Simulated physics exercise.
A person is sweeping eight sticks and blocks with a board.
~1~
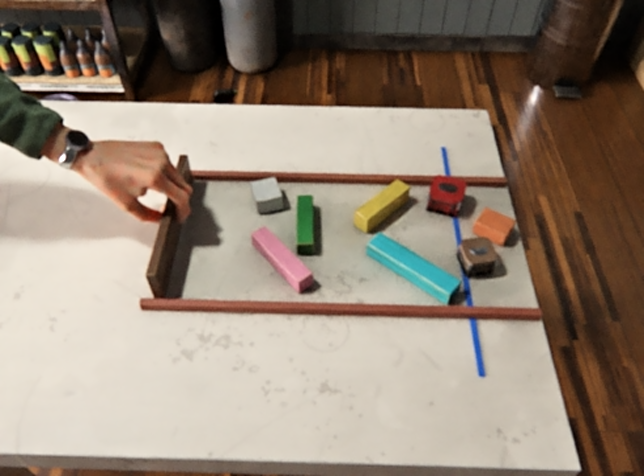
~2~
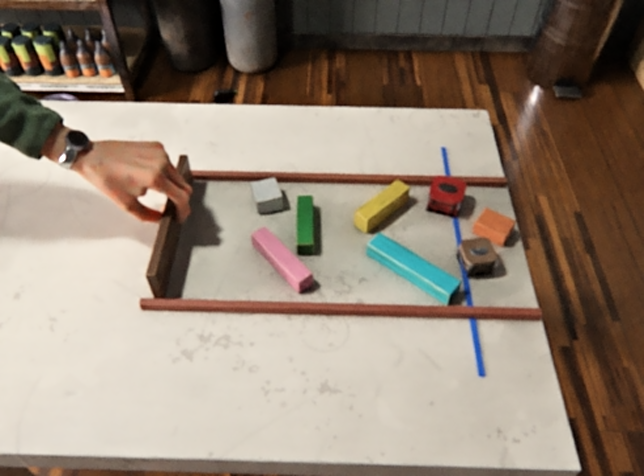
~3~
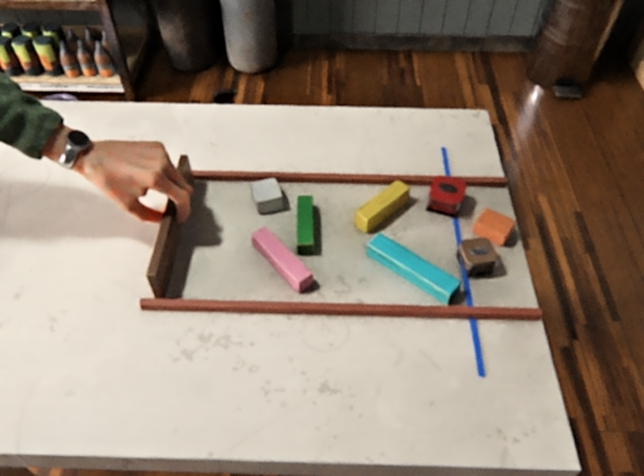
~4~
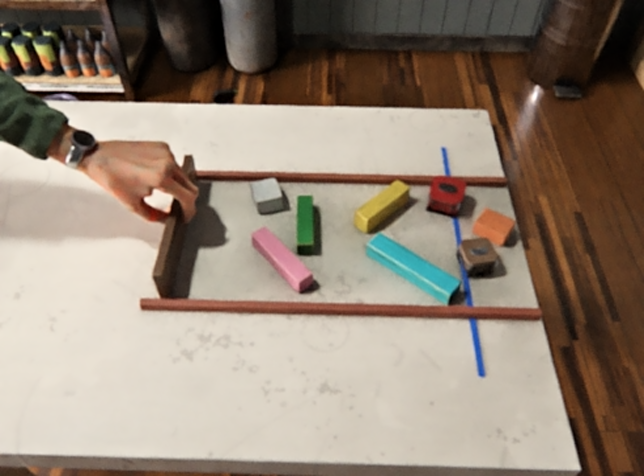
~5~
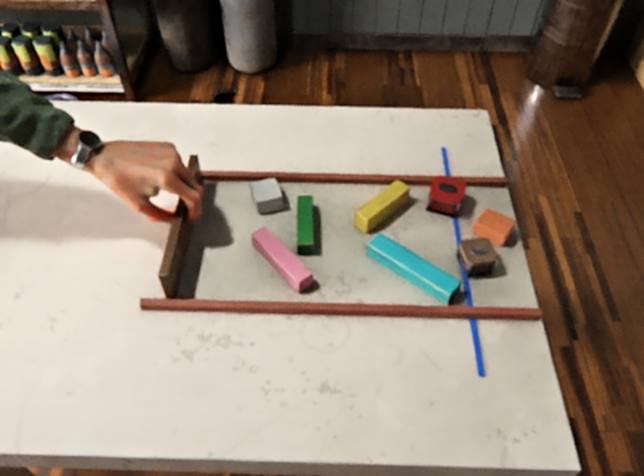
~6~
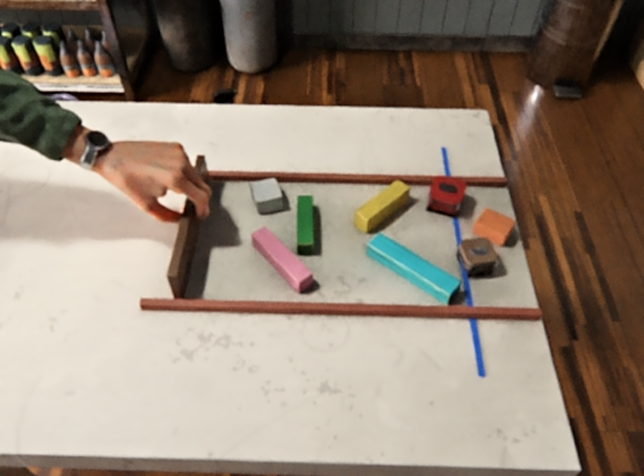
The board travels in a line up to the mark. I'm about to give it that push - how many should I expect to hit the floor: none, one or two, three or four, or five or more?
Expect three or four.
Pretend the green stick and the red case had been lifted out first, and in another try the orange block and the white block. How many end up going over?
Fallen: 0, and 0 in the other try.
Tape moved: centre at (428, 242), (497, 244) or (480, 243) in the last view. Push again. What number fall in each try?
The counts: 0, 6 and 5.
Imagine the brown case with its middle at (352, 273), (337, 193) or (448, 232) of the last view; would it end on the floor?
Going through them in order, it does not come off, then does not come off, then comes off.
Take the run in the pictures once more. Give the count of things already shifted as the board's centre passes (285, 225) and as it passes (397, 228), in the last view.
Moved so far: 3, later 7.
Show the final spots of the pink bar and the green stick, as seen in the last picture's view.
You'll find the pink bar at roughly (475, 268) and the green stick at roughly (491, 230).
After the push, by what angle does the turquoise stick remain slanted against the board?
I'd say it's about 25° out of line.
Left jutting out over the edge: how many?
That comes to 2 of them.
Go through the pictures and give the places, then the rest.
Orange block (494, 227); brown case (477, 257); red case (446, 196); board (172, 223); tape (460, 243), in the first picture.
Brown case (477, 257); pink bar (281, 259), in the second picture.
Red case (446, 196); white block (267, 196), in the third picture.
Orange block (494, 227); yellow bar (382, 206), in the fourth picture.
Brown case (477, 257); green stick (305, 224), in the fifth picture.
Orange block (494, 227); brown case (477, 257); red case (446, 196); board (191, 223); tape (460, 243), in the sixth picture.
Early on, none off yet; orange block at rest near (494, 227); brown case at rest near (477, 257); red case at rest near (446, 196).
Finally, the number that fall off is three or four; lost, red case, brown case and orange block.
